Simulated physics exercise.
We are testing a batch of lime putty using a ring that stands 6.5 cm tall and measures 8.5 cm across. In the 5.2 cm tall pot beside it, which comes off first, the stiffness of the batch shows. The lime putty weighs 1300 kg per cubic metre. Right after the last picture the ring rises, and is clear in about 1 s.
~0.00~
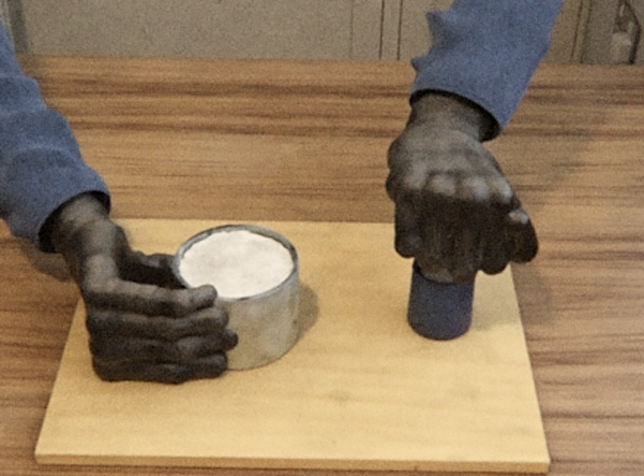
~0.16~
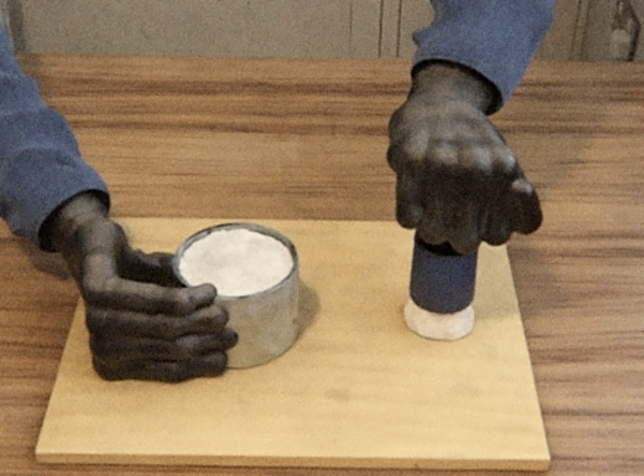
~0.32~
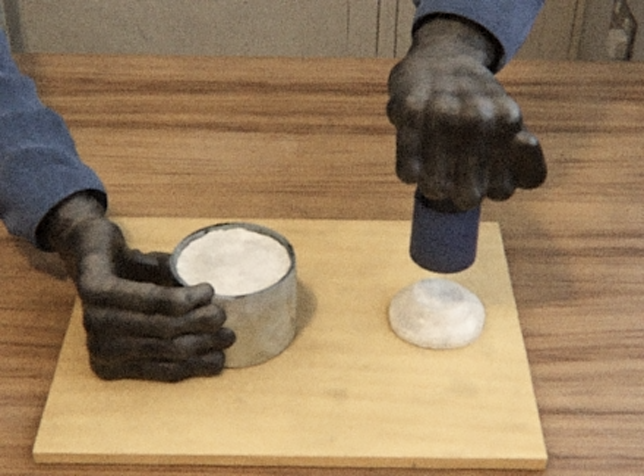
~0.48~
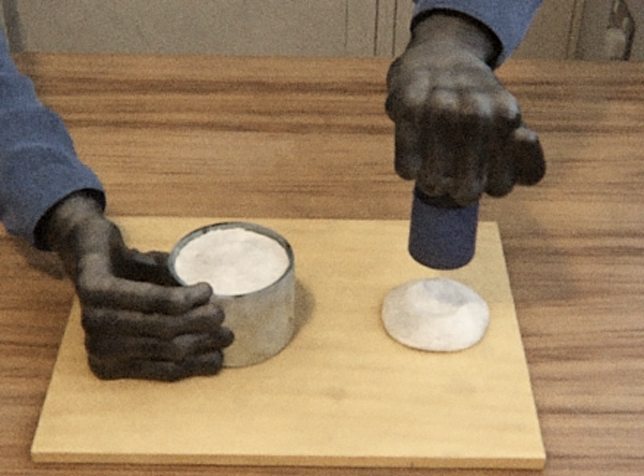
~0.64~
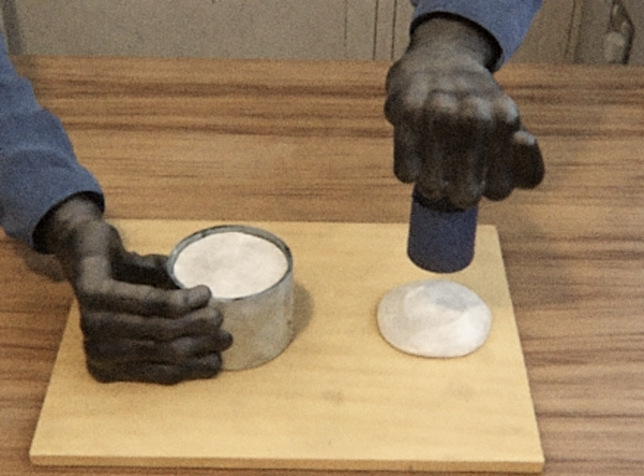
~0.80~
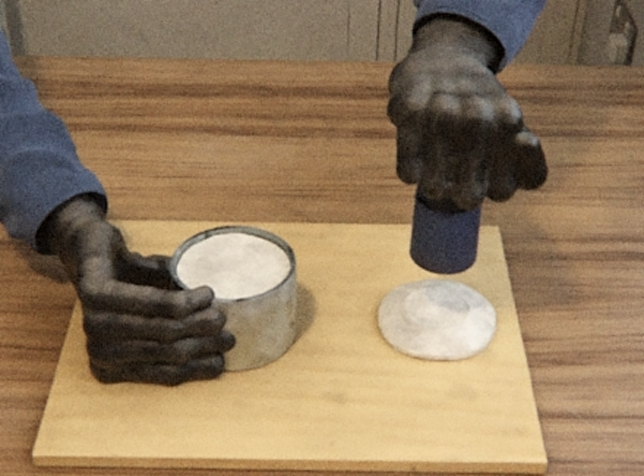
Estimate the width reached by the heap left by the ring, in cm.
Roughly 20.0 centimetres.
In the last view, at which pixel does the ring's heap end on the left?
(105, 346), roughly.
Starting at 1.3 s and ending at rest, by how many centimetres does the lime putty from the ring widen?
Roughly 5.0 cm.
After 1.1 s, the ring is up 2.0 cm; the lime putty has come down 0.9 cm to 5.6 cm and is 11 cm wide.
After 1.3 s, the ring is up 4.1 cm; the lime putty has come down 3.2 cm to 3.3 cm and is 15 cm wide.
After 1.6 s, the ring is up 7.1 cm; the lime putty has come down 4.2 cm to 2.3 cm and is 17 cm wide.
After 1.9 s, the ring is clear; the lime putty has come down 4.5 cm to 2.0 cm and is 19 cm wide.
After 3.9 s, at rest, the ring is clear; the lime putty has come down 4.6 cm to 1.9 cm and is 20 cm wide.
